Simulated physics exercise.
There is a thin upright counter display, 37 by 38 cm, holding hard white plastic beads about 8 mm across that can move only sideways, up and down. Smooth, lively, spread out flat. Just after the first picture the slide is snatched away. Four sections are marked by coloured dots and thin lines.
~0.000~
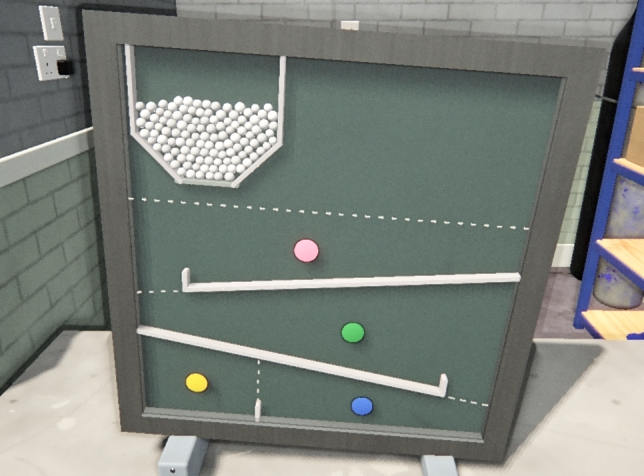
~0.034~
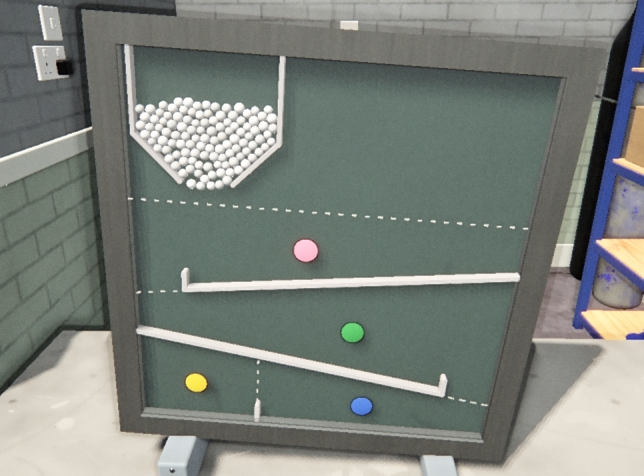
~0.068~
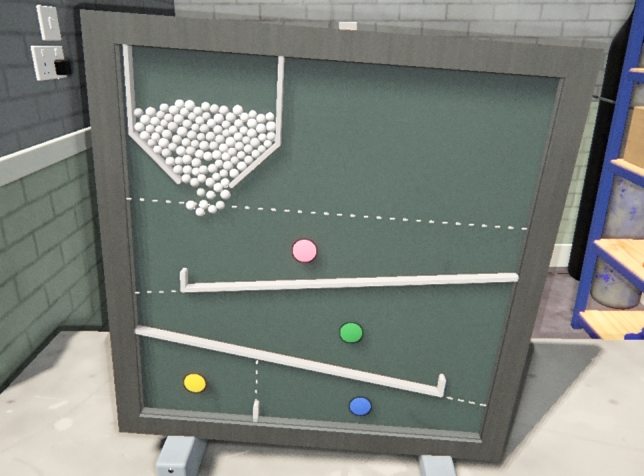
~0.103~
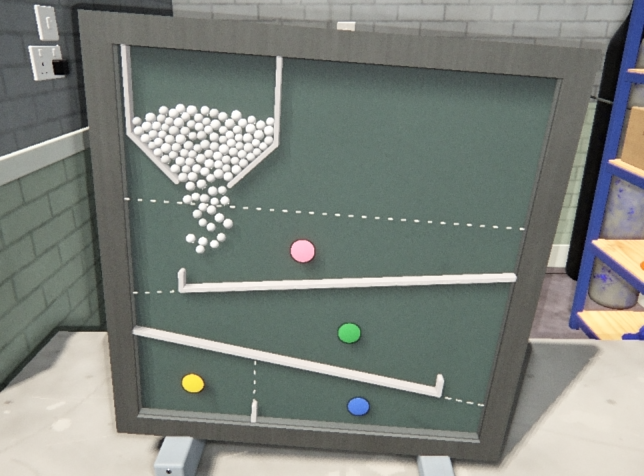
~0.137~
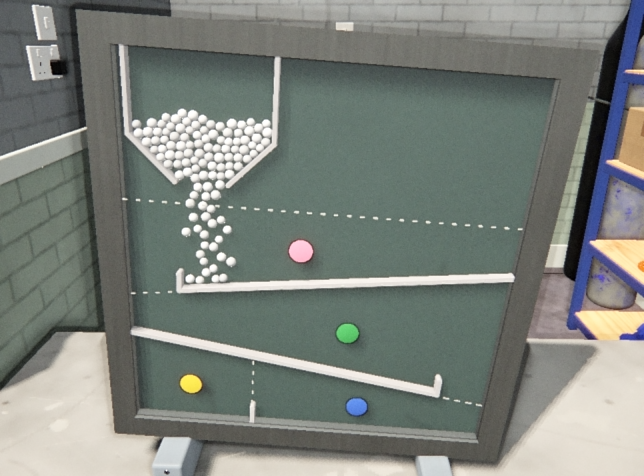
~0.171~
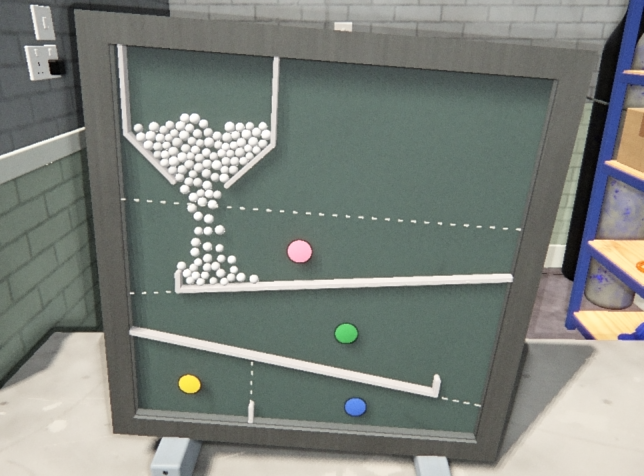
The video shows small white beads packed in a funnel at the upper left of a framed upright board; its bottom opens, and beads pour down in a stream, piling at the left end of the upper ledge.
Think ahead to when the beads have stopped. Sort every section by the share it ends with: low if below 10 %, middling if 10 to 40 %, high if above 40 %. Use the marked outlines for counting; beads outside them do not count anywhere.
Pink section: High; blue section: Low; green section: Middling; yellow section: Low.
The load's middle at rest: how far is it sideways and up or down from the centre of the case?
Offset approx. 2 cm left, 3 cm below.
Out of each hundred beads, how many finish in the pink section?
Close to 75 per cent of the load rests there.
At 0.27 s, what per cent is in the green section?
Close to 0 per cent of the load.
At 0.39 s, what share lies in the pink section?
It works out at roughly 75 per cent.
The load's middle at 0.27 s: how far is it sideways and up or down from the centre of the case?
Position estimate: Left 10 cm, above 5 cm.
After 0.27 s, the beads' middle is 10 cm left of and 5 cm above the centre; pink 55 %.
After 0.39 s, the beads' middle is 9 cm left of and 2 cm above the centre; pink 75 %, green 5 %.
After 0.62 s, the beads' middle is 6 cm left of and 2 cm below the centre; pink 80 %, green 20 %.
At rest by 2.0 s, pink 75 %, blue 0 %, green 25 %, yellow 0 %.
